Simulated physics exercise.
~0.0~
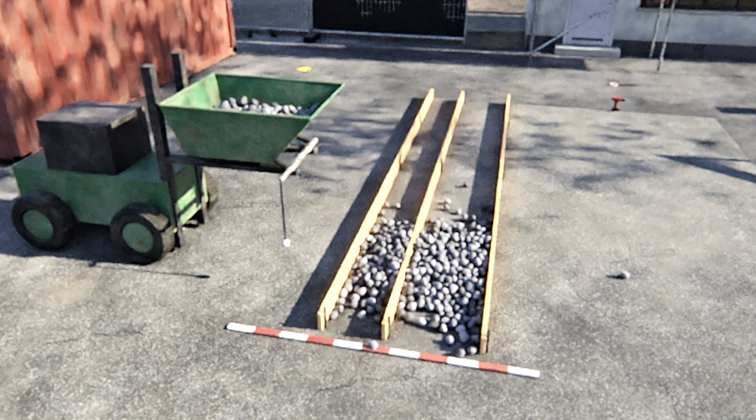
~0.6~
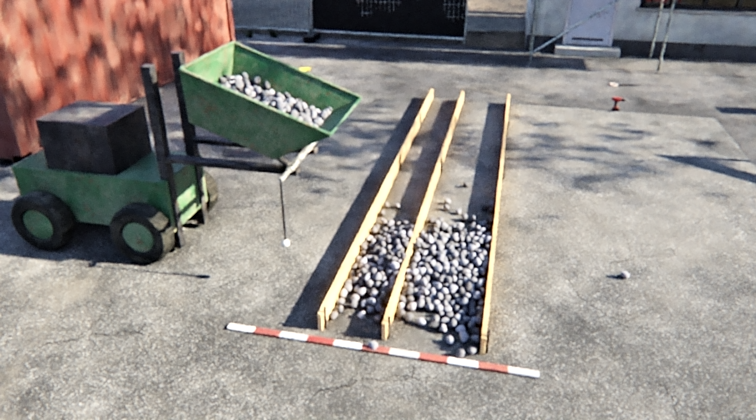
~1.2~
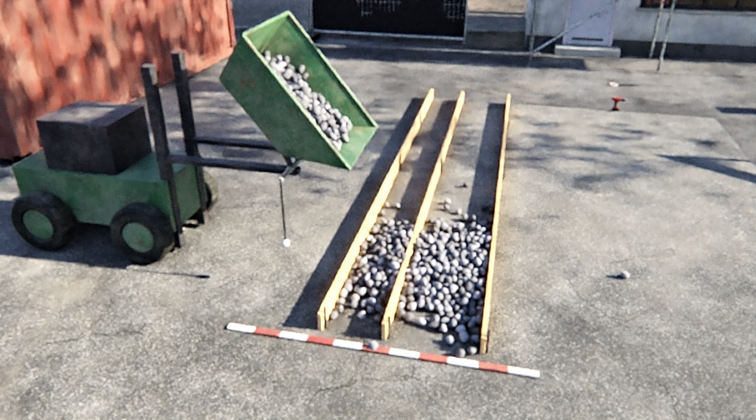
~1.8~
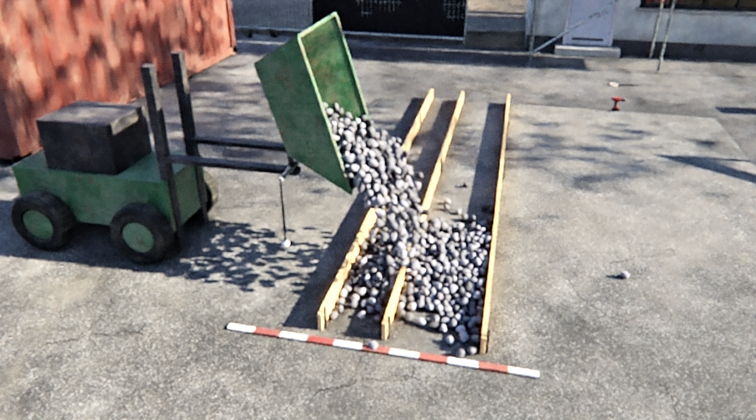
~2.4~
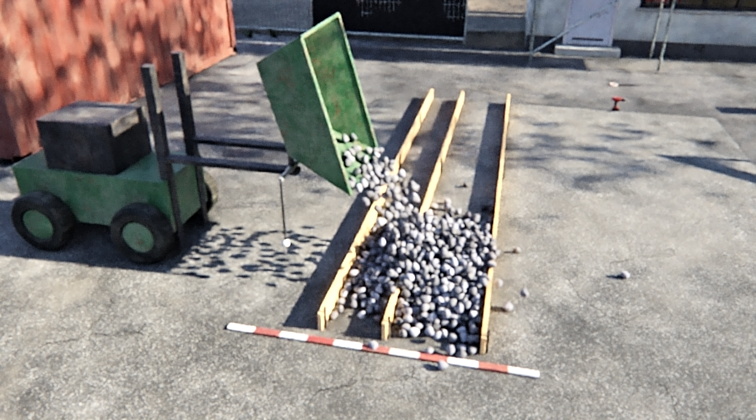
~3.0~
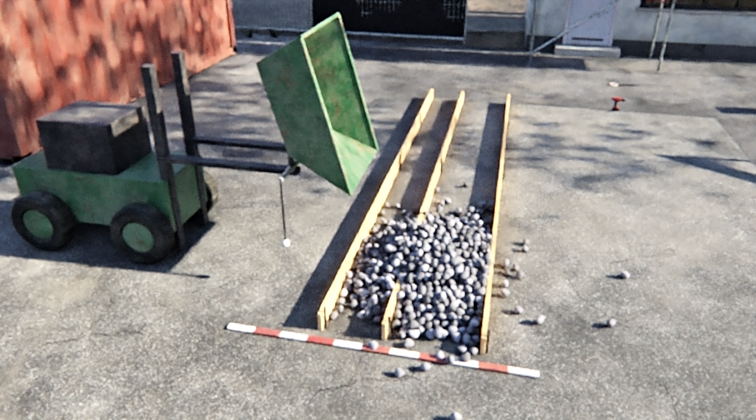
A green skip on a fork truck tips its stones onto the pile between planks.
